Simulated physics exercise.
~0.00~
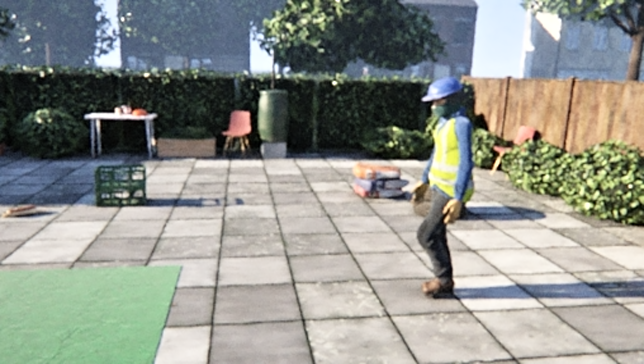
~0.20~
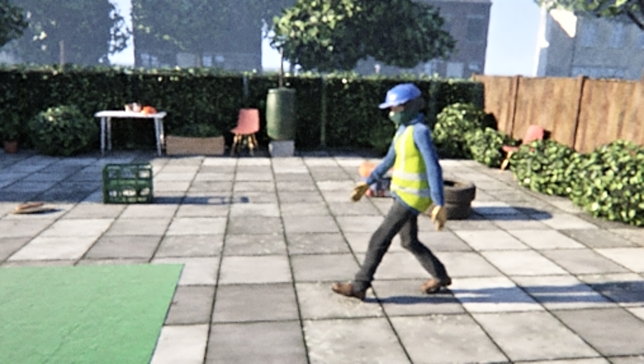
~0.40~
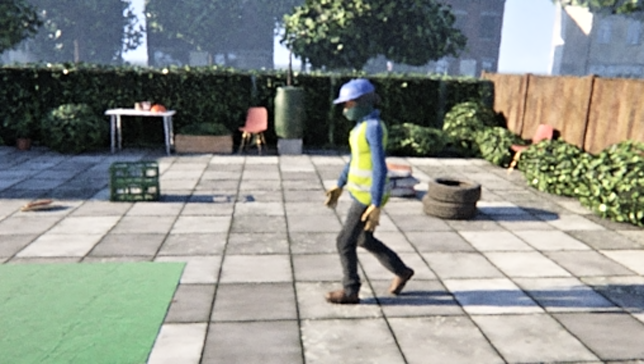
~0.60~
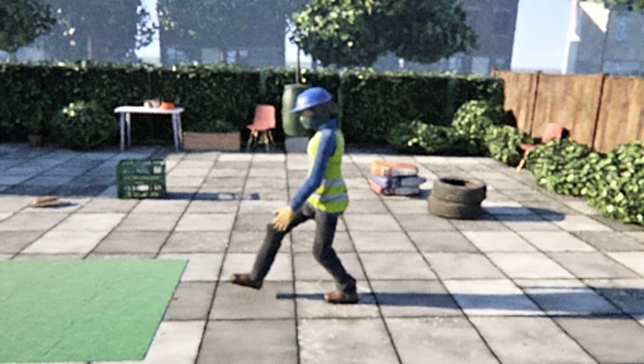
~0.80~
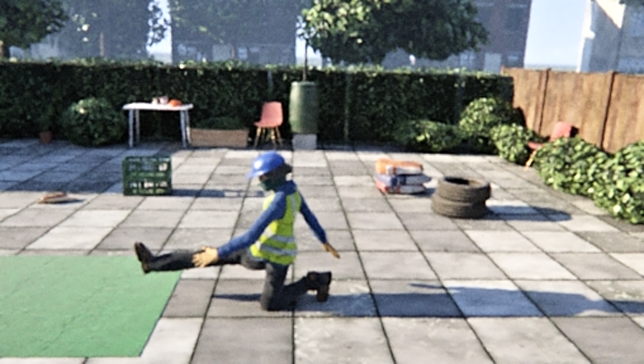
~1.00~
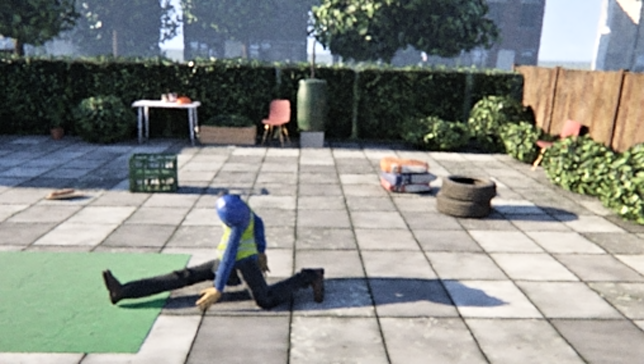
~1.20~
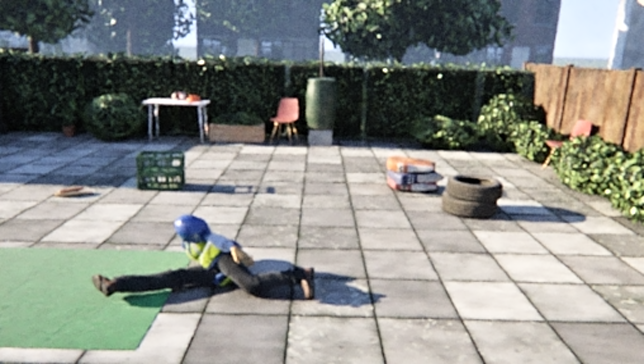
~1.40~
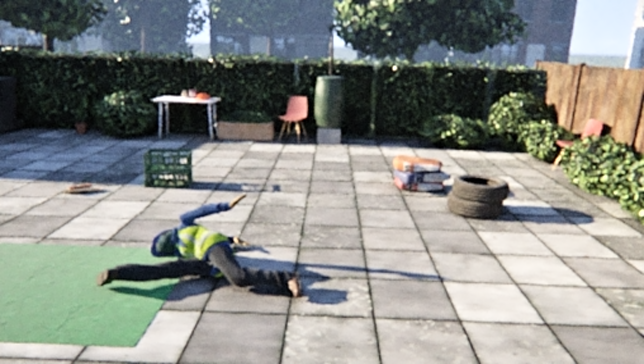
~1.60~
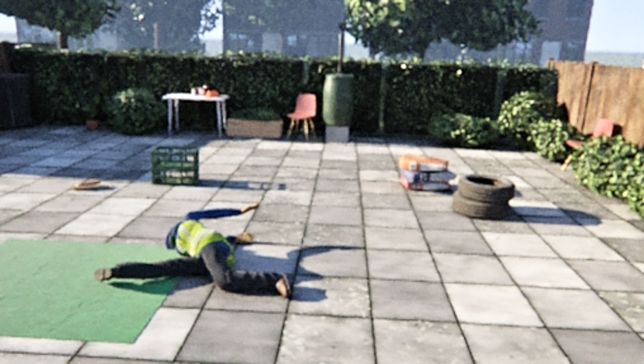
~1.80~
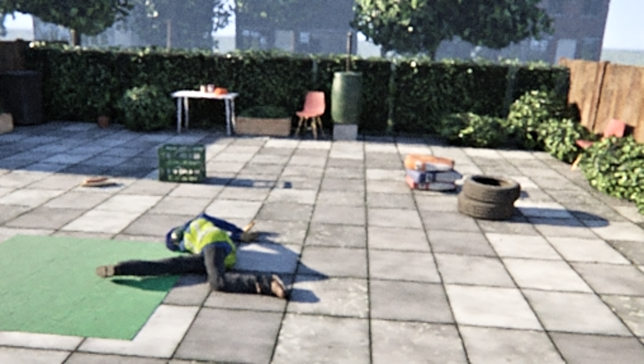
At first, a person in a blue hard hat and yellow safety vest strides leftward across a paved yard with empty hands, heading for a green mat, with a hedge, table and stacked tires behind. Near the mat, one leg swings forward and the body drops, the other knee folding to the paving. The front leg slides out over the mat as the torso slumps and tips back, then rolls low with an arm raised briefly. The person ends lying still, head just past the mat's near edge, chest and hips short of it.
